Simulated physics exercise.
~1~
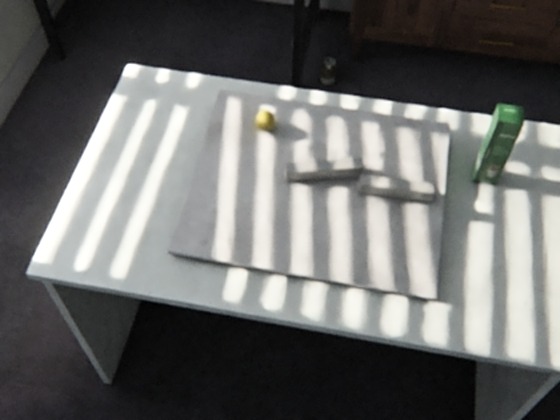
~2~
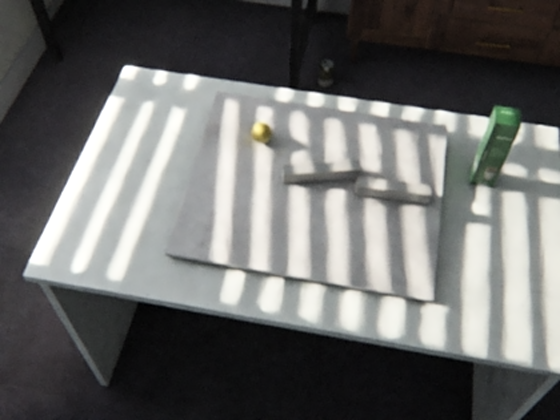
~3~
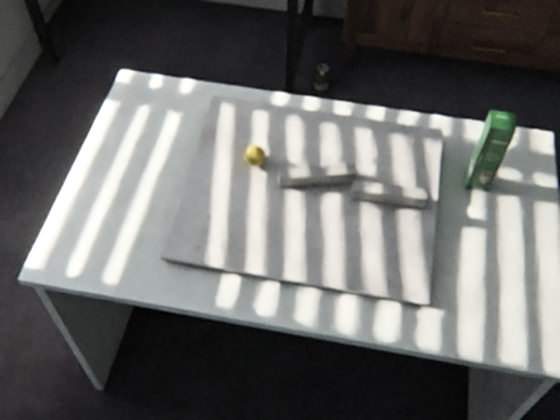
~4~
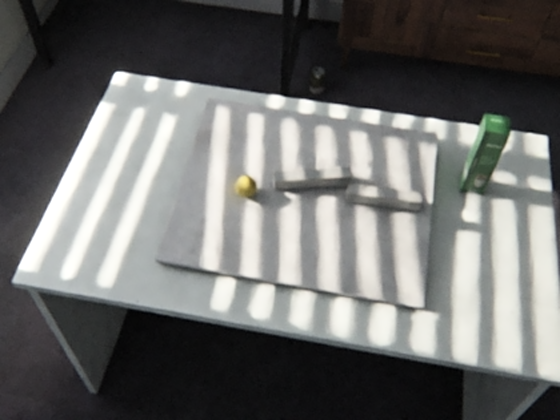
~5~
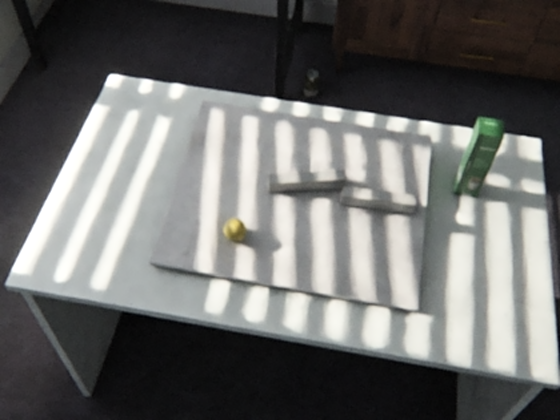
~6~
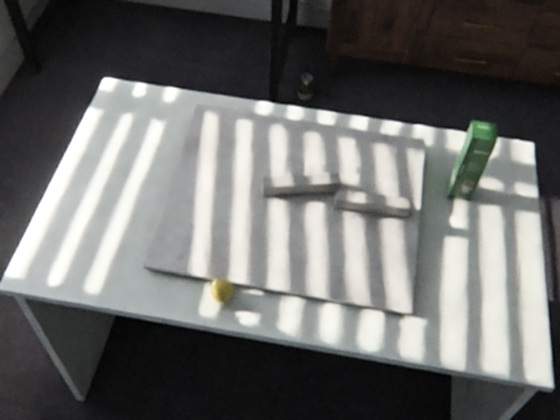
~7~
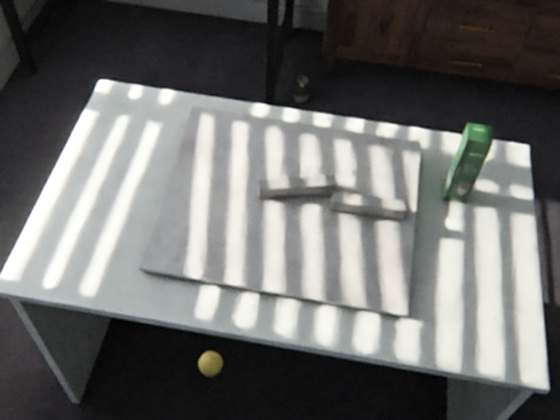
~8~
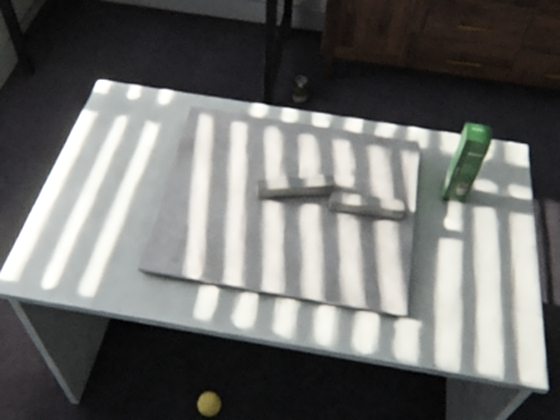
A yellow lemon starts near the back of a grey board lying askew on a pale table striped with sunlight. It moves toward the near side, slowly at first, drifting slightly left and passing to the left of the two grey blocks on the board. Picking up speed, it crosses the board's near edge and reaches the front of the table. It then drops over the table's near edge toward the dark floor. The view shifts slightly, while the green carton stays upright on the right and the lemon ends up below the tabletop.
